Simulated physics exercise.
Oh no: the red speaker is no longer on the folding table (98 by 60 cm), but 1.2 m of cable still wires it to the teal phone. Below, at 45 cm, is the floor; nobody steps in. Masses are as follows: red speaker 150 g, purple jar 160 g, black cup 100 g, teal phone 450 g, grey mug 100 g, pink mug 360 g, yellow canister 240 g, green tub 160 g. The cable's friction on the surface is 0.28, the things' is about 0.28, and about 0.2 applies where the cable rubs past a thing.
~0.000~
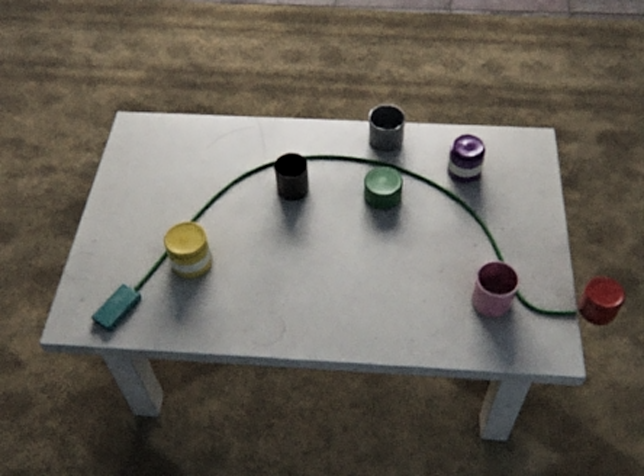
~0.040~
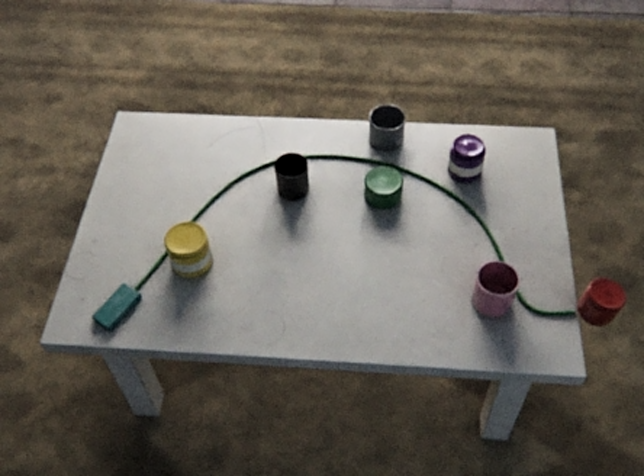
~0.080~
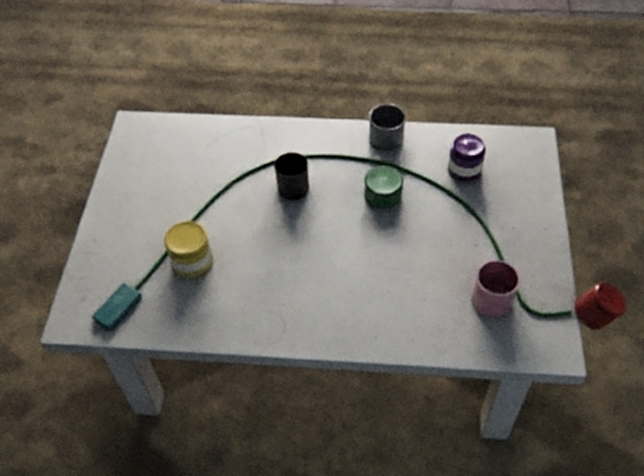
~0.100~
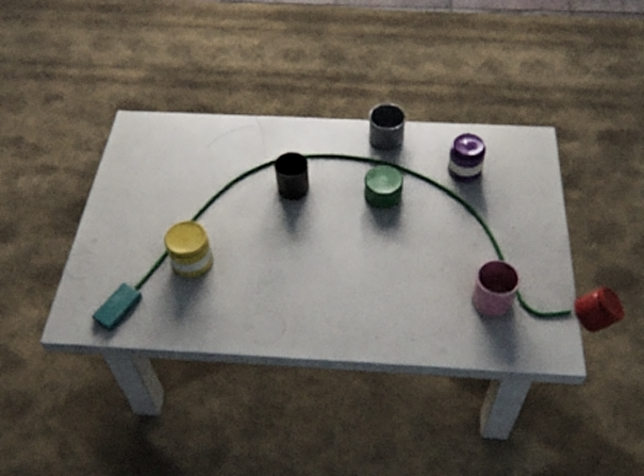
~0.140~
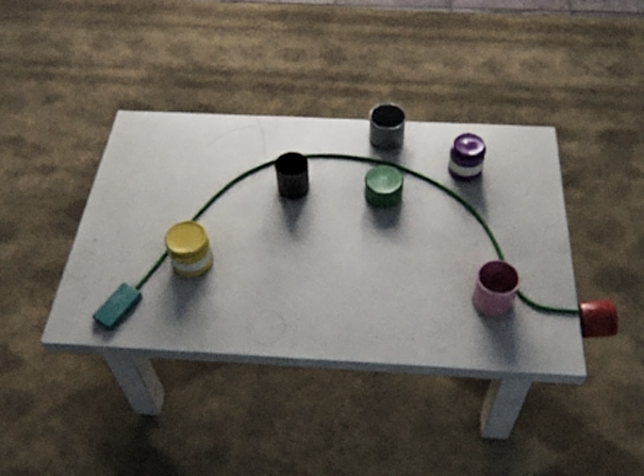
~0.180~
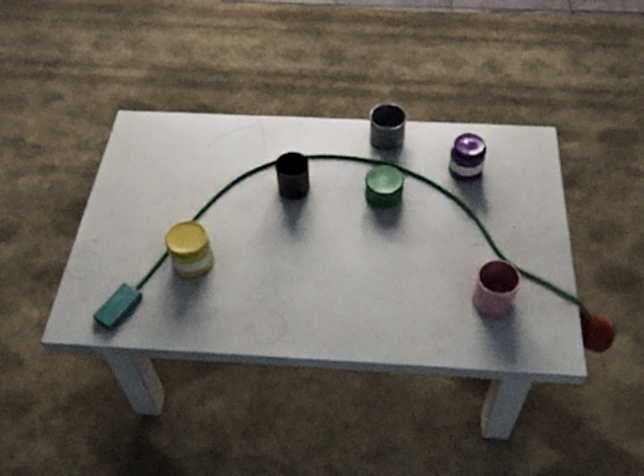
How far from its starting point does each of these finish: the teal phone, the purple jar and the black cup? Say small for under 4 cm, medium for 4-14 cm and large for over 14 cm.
In order: The teal phone is small, the purple jar is small, the black cup is large.
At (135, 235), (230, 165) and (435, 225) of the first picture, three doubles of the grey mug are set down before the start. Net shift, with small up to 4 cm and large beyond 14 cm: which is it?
In turn, the three show only a little movement, only a little movement and only a little movement.
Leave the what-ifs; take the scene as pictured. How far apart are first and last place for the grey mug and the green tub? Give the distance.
Net shift - grey mug 0 cm, green tub 15 cm.
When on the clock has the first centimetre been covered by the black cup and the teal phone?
The black cup at 0.28 seconds and the teal phone at 0.50 seconds.
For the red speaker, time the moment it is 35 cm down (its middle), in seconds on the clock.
Roughly 0.55 s.
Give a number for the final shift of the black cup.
Net shift for the black cup is around 25 cm.
At 0.4 s, the cable's tail end at (139, 287); black cup 15 cm off its start, red speaker over the edge, green tub 6 cm off its start.
At 0.7 s, the cable's tail end at (140, 286); black cup 23 cm off its start, teal phone 1 cm off its start, red speaker over the edge.
At 0.9 s, the cable's tail end at (140, 285); black cup 23 cm off its start at (334, 251), teal phone 1 cm off its start at (121, 300), red speaker over the edge.
At 1.2 s, the cable's tail end at (141, 285); black cup 23 cm off its start, teal phone 1 cm off its start, red speaker over the edge.
At 2.4 s, the cable's tail end at (141, 285); black cup 23 cm off its start at (333, 251), teal phone 1 cm off its start at (122, 299), purple jar 0 cm off its start at (470, 144), red speaker over the edge.
